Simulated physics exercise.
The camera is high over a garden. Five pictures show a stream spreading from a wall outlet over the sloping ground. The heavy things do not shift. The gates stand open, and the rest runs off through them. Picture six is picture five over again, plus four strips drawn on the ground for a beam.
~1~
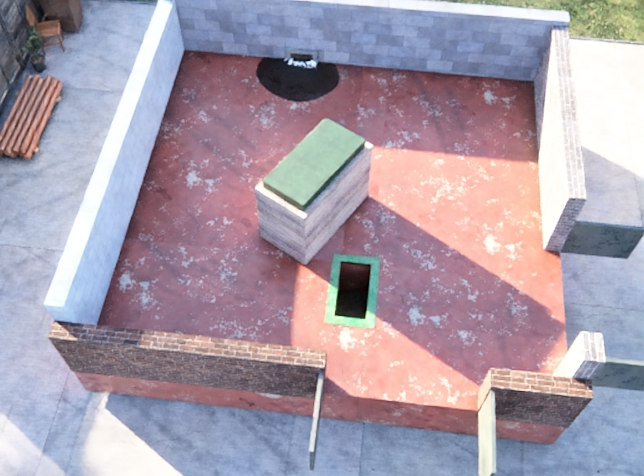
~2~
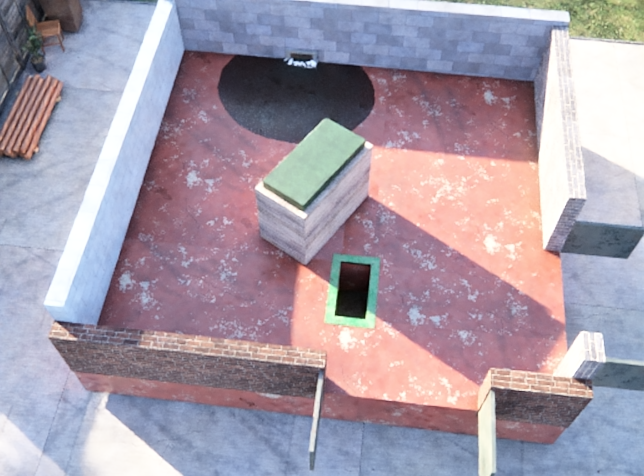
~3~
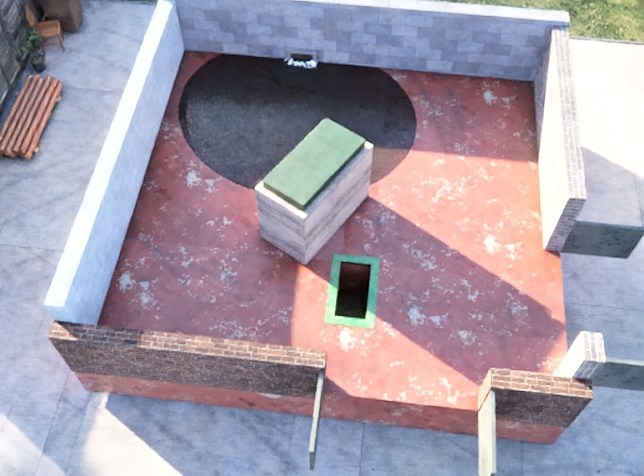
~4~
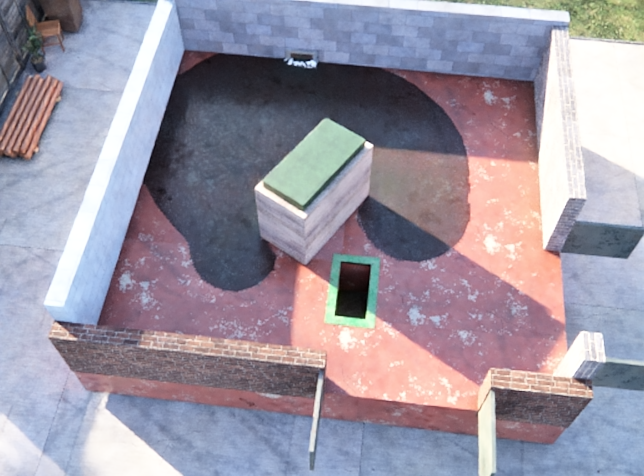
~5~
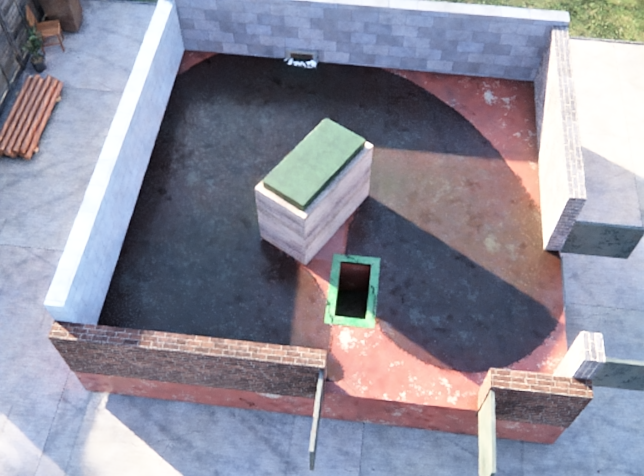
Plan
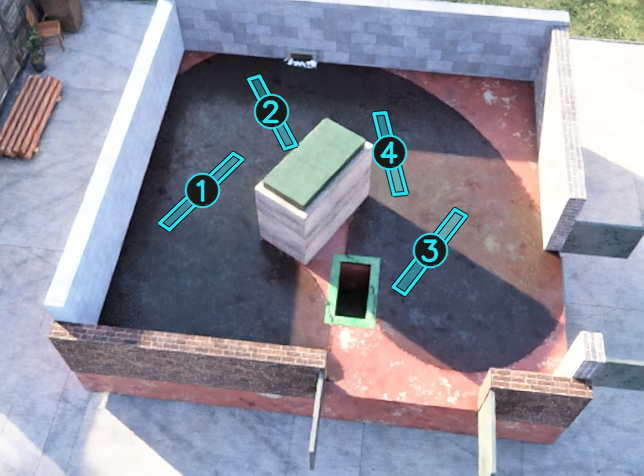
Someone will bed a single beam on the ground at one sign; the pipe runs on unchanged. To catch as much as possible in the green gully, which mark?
The answer is spot 3.
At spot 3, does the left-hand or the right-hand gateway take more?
More leaves on the left.
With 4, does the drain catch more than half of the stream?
No.
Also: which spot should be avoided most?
The answer is 2.
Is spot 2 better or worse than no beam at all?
Worse.
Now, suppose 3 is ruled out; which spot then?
4.
In cyan, 1 from (164, 226) to (237, 156); 2 from (254, 77) to (290, 147); 3 from (399, 290) to (460, 212); 4 from (379, 113) to (400, 193).
With 1, about 17 % of the stream goes into the green gully, about 83 % out by the gates.
With 2, about 8 % of the stream goes into the green gully, about 92 % out by the gates.
With 3, about 35 % of the stream goes into the green gully, about 65 % out by the gates.
With 4, about 24 % of the stream goes into the green gully, about 76 % out by the gates.
